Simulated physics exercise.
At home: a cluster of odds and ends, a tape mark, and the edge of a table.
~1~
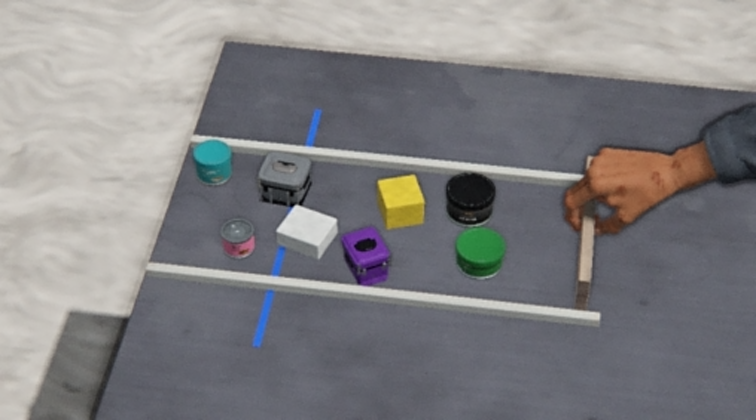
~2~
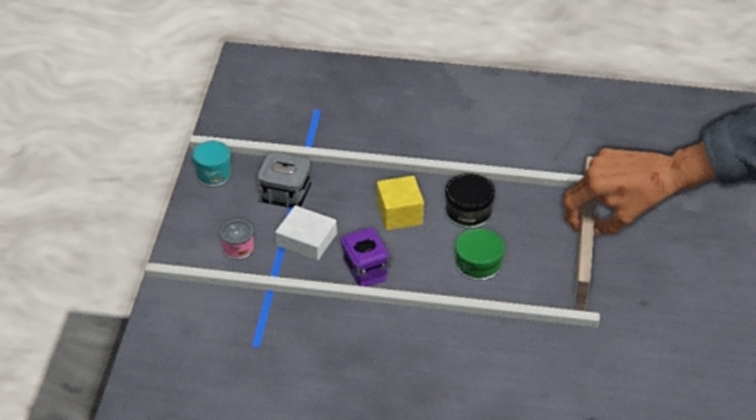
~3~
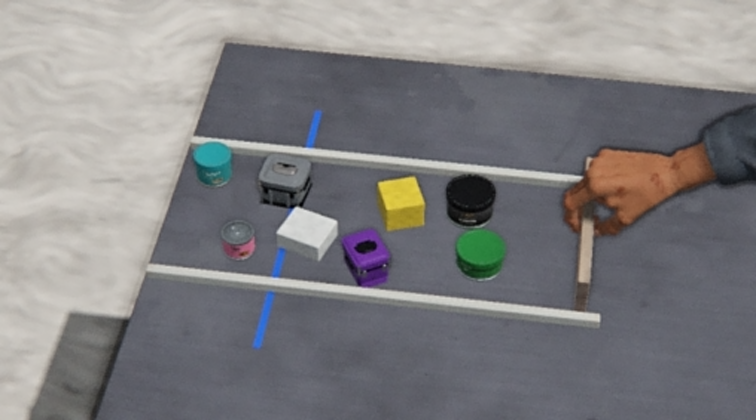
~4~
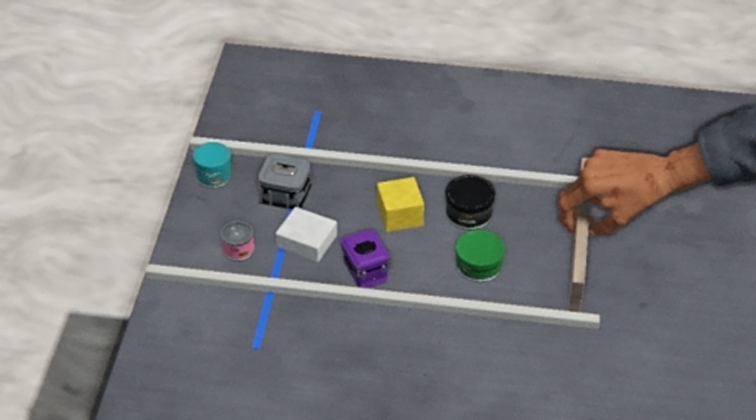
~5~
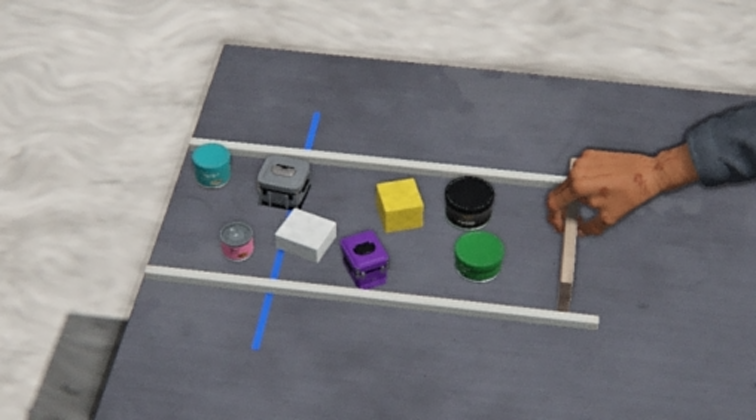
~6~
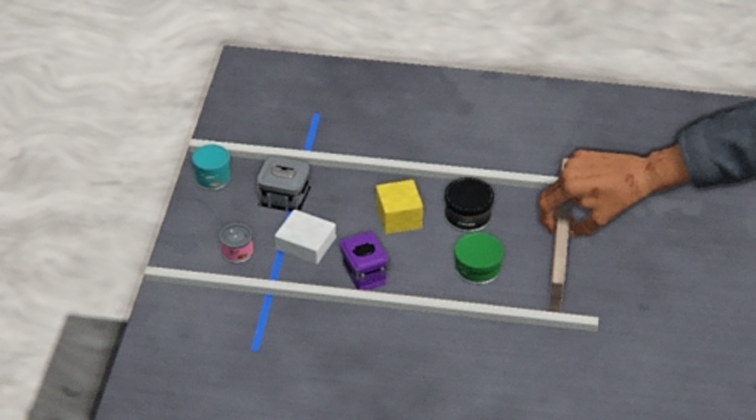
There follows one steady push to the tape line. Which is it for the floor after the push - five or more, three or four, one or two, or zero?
For the floor it is zero.
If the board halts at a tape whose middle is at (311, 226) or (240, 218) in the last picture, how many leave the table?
First try 0, second try 2.
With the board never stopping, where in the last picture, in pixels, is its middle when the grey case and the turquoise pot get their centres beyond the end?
Near (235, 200), then near (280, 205).
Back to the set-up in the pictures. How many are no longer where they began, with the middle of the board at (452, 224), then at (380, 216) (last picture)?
The counts are 3 and 5.
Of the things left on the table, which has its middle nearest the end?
It would be the turquoise pot, I'd say.
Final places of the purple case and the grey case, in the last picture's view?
(254, 261) and (232, 164), approximately.
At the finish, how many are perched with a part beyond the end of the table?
As for overhanging, the count is 1.
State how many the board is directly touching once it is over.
3 are in contact with it.
Soon after, none off yet; turquoise pot at rest near (212, 167); pink tin at rest near (237, 244); grey case at rest near (284, 184).
Then, none off yet; turquoise pot at rest near (212, 167); pink tin moved a little near (218, 244); grey case moved a little near (268, 174).
At rest, the number that fall off is zero.
